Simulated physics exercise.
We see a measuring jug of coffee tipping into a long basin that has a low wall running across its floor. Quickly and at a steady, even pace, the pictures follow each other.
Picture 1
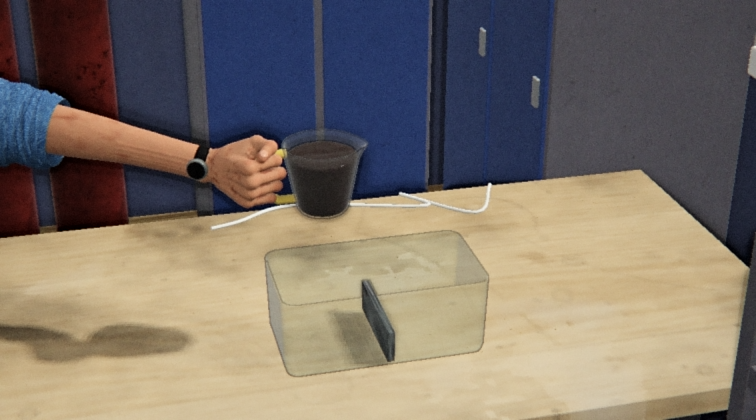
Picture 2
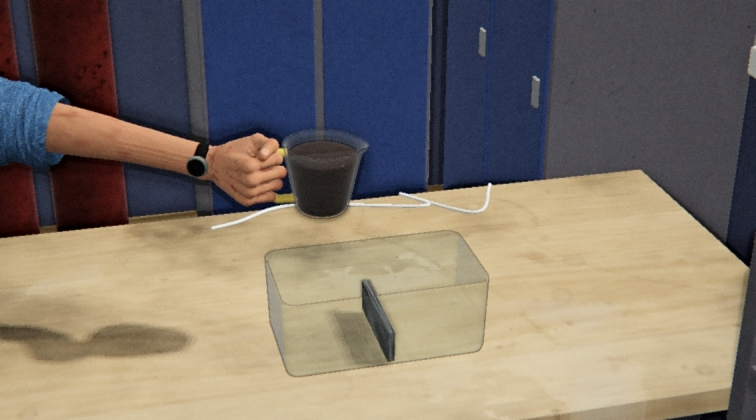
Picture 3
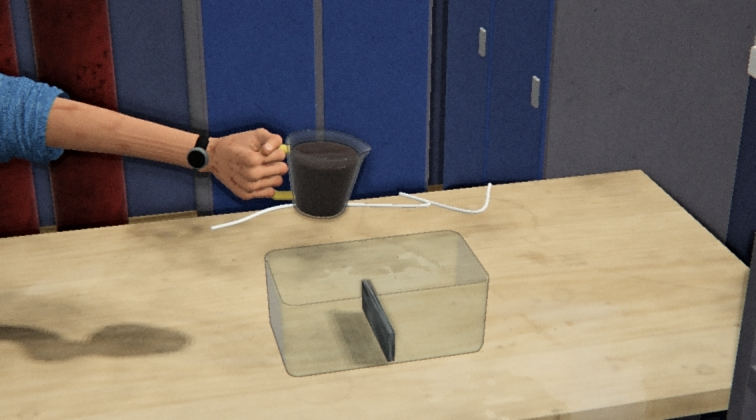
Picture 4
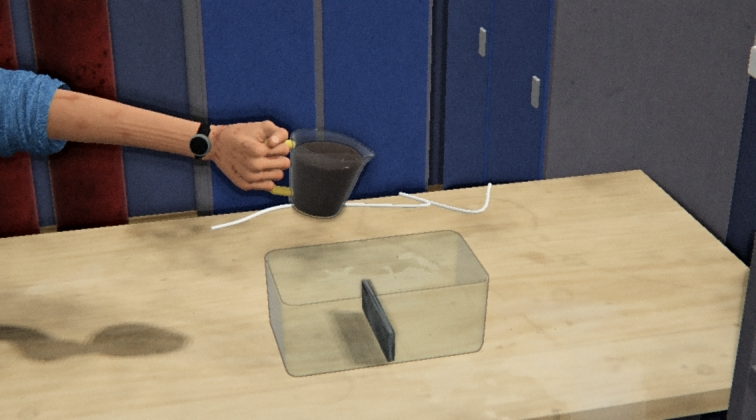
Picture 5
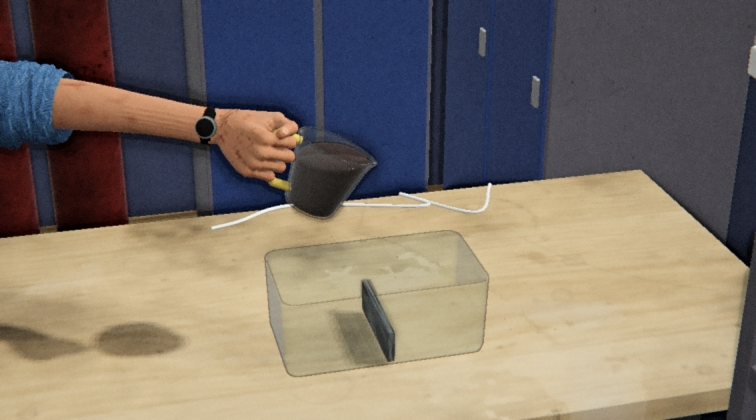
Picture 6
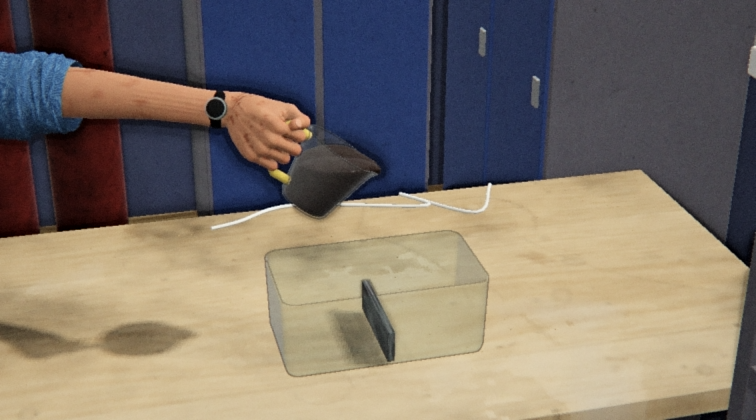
The clip opens on a hand with a dark watch holding a clear jug of dark liquid upright above a wooden table, behind a clear basin with a low dark divider. The hand gradually tilts the jug to the right, the lean growing steeper until the liquid reaches its lip.
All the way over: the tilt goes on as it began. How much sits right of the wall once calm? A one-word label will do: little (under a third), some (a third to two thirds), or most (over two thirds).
Most.
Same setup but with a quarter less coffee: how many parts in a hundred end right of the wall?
85 in a hundred.
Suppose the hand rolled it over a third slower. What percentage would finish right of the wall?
It comes to about 90 per cent.
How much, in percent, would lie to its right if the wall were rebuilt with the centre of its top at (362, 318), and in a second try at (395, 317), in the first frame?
The first placement leaves close to 90 per cent, the second close to 55 per cent.
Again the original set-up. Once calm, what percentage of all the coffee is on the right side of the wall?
Roughly 90 %.
A moment on, the measuring jug is tipped right over and 32 per cent is still to pour, 0 is left of the wall and 32 right of it.
Next, the measuring jug is tipped right over and 1 per cent is still to pour, 6 is left of the wall and 84 right of it.
Then the measuring jug is tipped right over and 0 per cent is still to pour, 9 is left of the wall and 88 right of it.
Later the measuring jug is tipped right over and 0 per cent is still to pour, 9 is left of the wall and 88 right of it.
Finally, 9 per cent lies left of the wall, 88 right of it and 3 outside.
